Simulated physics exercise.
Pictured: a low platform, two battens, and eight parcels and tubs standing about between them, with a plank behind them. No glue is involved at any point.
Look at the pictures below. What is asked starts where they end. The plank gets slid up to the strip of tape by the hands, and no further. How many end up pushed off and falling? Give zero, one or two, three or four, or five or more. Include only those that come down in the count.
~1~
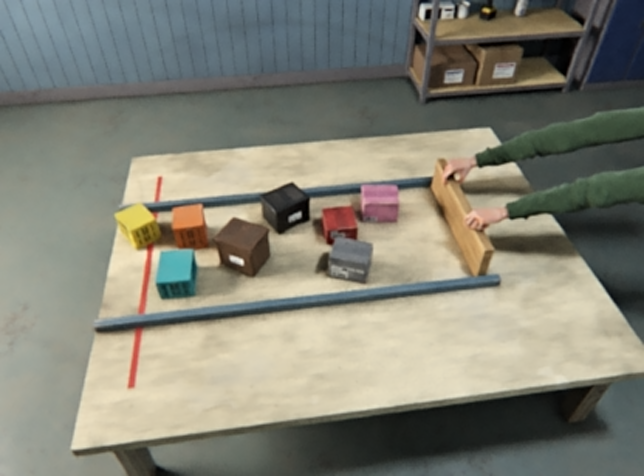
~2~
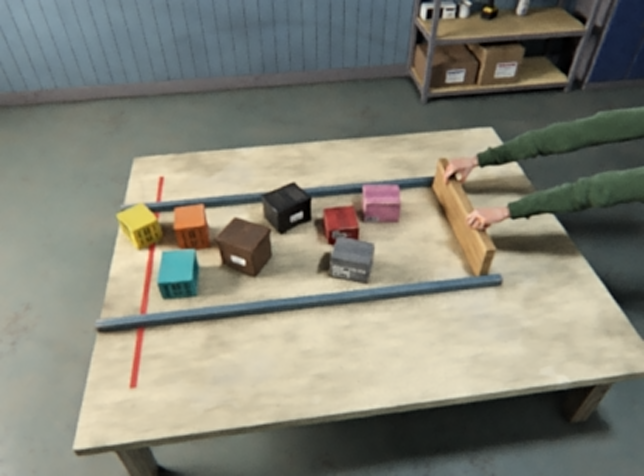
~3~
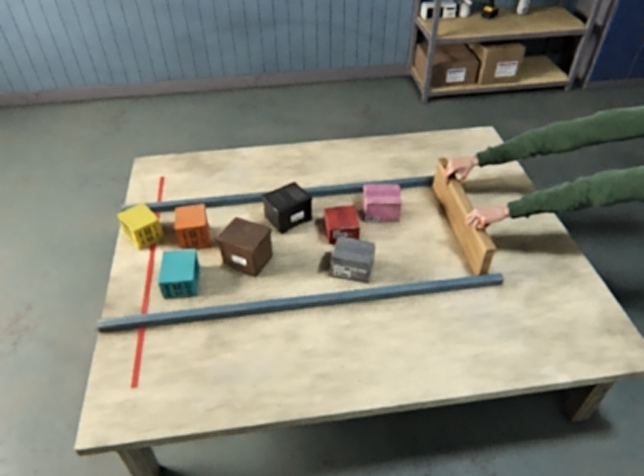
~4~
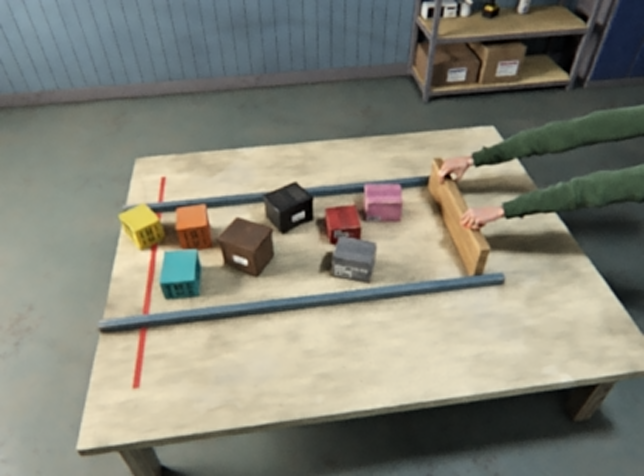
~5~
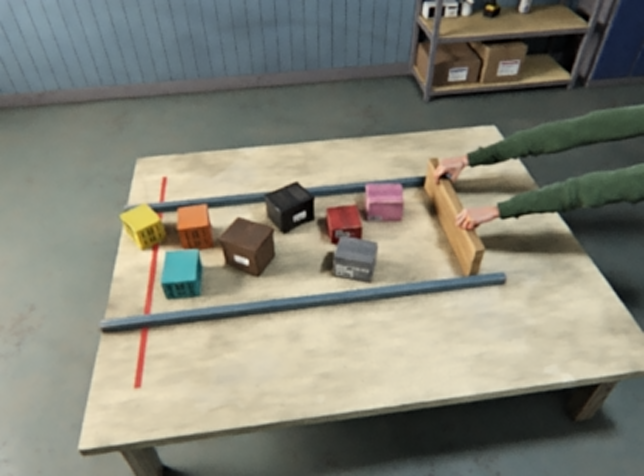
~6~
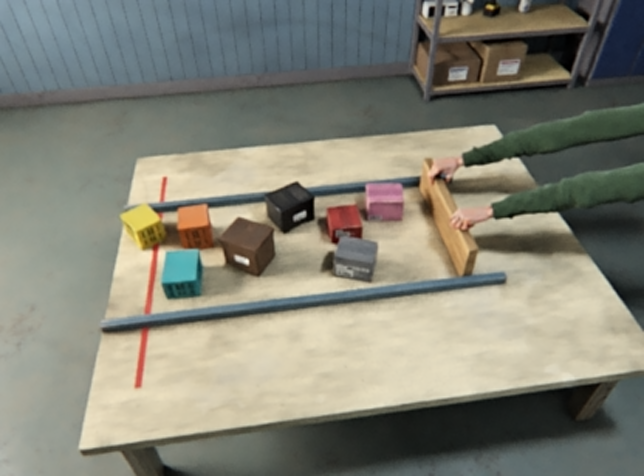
Five or more fall.
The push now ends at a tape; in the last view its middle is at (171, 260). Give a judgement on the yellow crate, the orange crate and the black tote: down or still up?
The yellow crate is gone, the orange crate is gone, the black tote is gone.
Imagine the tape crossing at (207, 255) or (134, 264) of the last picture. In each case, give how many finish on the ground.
1, then 5.
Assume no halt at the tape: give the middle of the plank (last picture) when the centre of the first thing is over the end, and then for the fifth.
The first one at (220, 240), the next at (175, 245).
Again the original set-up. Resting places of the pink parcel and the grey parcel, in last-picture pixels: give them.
Roughly (136, 230), and the other roughly (125, 291).
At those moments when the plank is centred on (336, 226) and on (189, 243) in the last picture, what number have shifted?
Respectively 4 and 8.
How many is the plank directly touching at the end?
3 touch it.
Early on, none off yet; yellow crate at rest near (144, 227); turquoise crate at rest near (183, 274); orange crate at rest near (196, 228).
A while later, none off yet; yellow crate at rest near (144, 227); turquoise crate moving near (179, 275); orange crate travelled a little near (191, 229).
Further along, none off yet; yellow crate travelled about its own width near (111, 224); turquoise crate travelled about its own width near (127, 290); orange crate travelled well along near (127, 239).
Finally, the number that fall off is five or more; lost, black tote, brown tote, orange crate, turquoise crate and yellow crate.
